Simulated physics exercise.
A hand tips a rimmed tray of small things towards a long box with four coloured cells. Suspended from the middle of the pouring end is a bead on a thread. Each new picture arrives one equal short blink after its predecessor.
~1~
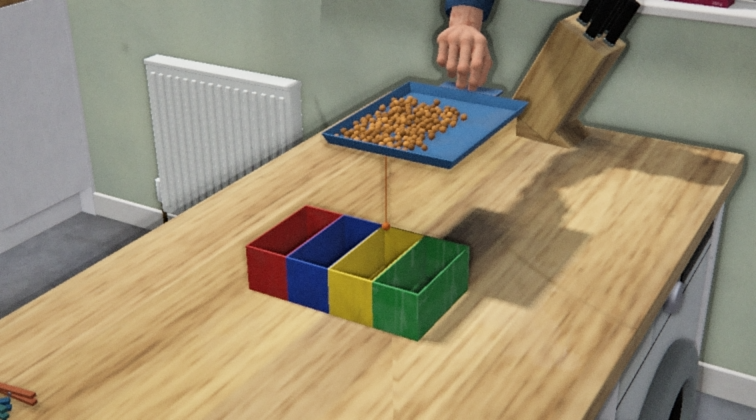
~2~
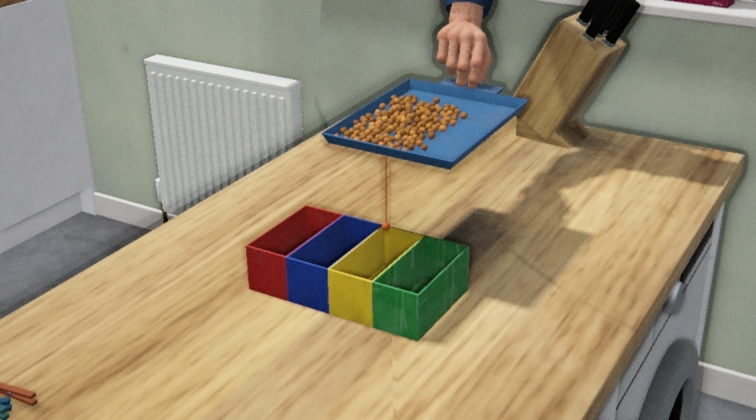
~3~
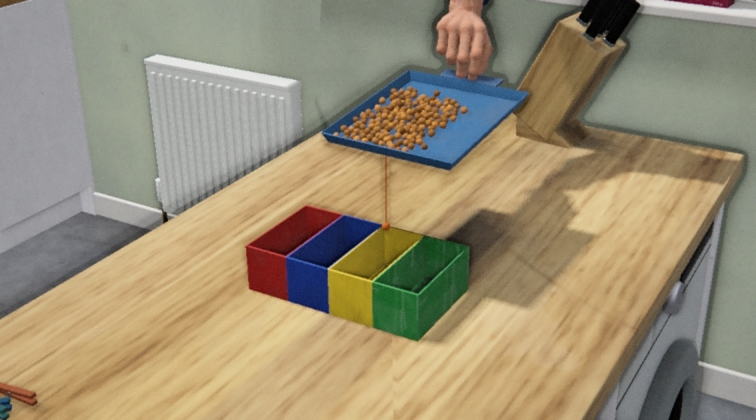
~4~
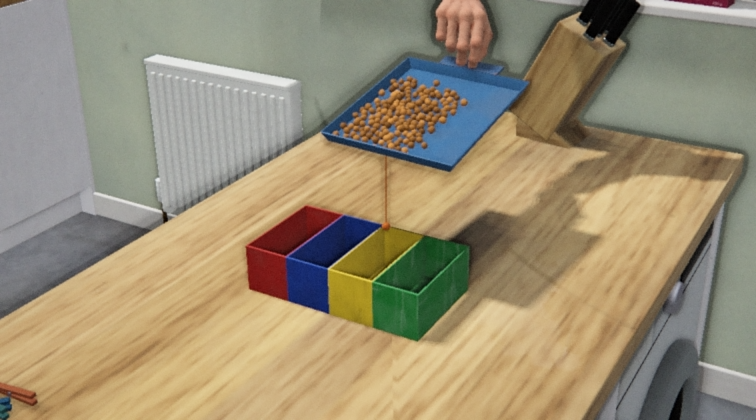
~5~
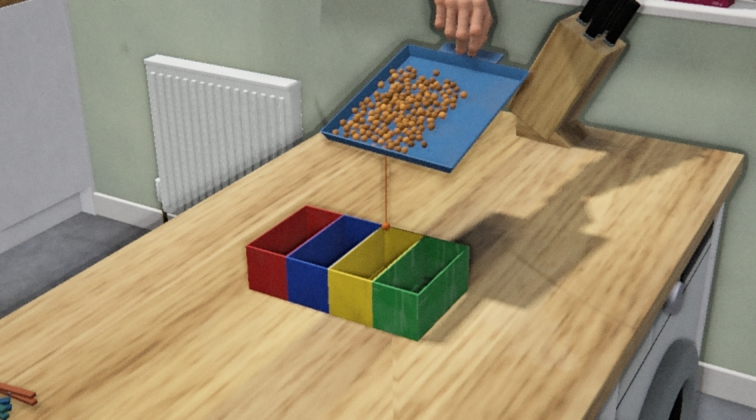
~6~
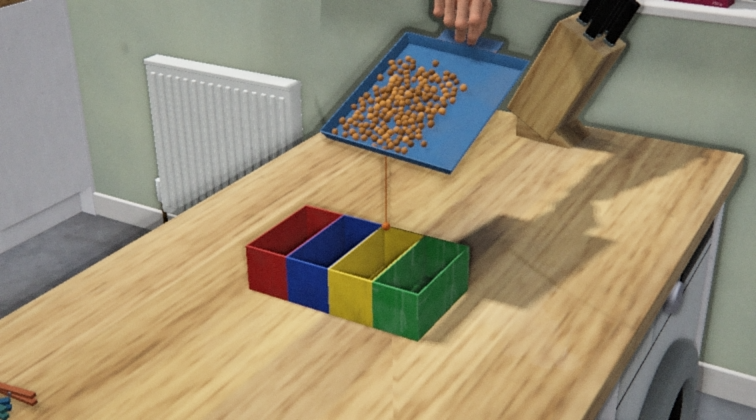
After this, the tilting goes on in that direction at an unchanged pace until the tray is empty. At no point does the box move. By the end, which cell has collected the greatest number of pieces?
The green cell has collected the most.
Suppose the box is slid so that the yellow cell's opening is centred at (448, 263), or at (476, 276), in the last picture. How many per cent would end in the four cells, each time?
Roughly 100 % and then 90 %.
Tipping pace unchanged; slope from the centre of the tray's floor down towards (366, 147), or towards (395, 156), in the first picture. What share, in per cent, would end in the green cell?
First heading 0 %, second heading 30 %.
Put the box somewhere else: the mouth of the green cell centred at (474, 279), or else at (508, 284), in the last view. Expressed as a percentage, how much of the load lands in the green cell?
Close to 10 in a hundred, then close to 0 in a hundred.
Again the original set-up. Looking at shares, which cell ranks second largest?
Second place goes to the yellow one.
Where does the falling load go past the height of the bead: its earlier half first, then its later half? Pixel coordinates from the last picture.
The leading part at (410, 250), the rest of it at (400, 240).
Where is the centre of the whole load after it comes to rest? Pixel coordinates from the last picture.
Close to (405, 300) in the last picture.
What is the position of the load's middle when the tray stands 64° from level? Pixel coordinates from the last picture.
(399, 141).
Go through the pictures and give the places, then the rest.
In the first picture, corners of the pouring end near (328, 132) and (450, 158), level; middle of the load near (404, 122), roasted chickpeas; bead on its thread near (386, 226); red cell near (267, 269); blue cell near (308, 281); yellow cell near (351, 294); green cell near (395, 307).
In the second picture, corners of the pouring end near (328, 132) and (450, 158), level; middle of the load near (404, 121).
In the third picture, corners of the pouring end near (328, 132) and (450, 160), tipped barely, lowest at the right corner; middle of the load near (404, 117).
In the fourth picture, corners of the pouring end near (328, 131) and (450, 162), tipped a little, lowest at the right corner; middle of the load near (404, 112).
In the fifth picture, corners of the pouring end near (327, 130) and (449, 164), tipped a little, lowest at the right corner; middle of the load near (403, 108).
In the sixth picture, corners of the pouring end near (327, 129) and (449, 165), tipped clearly, lowest at the right corner; middle of the load near (403, 104); red cell near (267, 269); blue cell near (308, 281); yellow cell near (351, 294); green cell near (395, 307).
Shortly afterwards, tray tipped steeply; all but a few on the tray; a little falling or outside the box.
Next, tray tipped past a quarter turn; only a few on the tray; near a third in the green cell; near a quarter in the yellow cell; a little in the blue cell; near a quarter falling or outside the box.
Some moments later, tray tipped past a quarter turn; near half in the green cell; near a third in the yellow cell; a little in the blue cell; a little falling or outside the box.
In the end, tray tipped past a quarter turn; near half in the green cell; near a third in the yellow cell; a little in the blue cell; none at all in the red cell; a little outside the box.
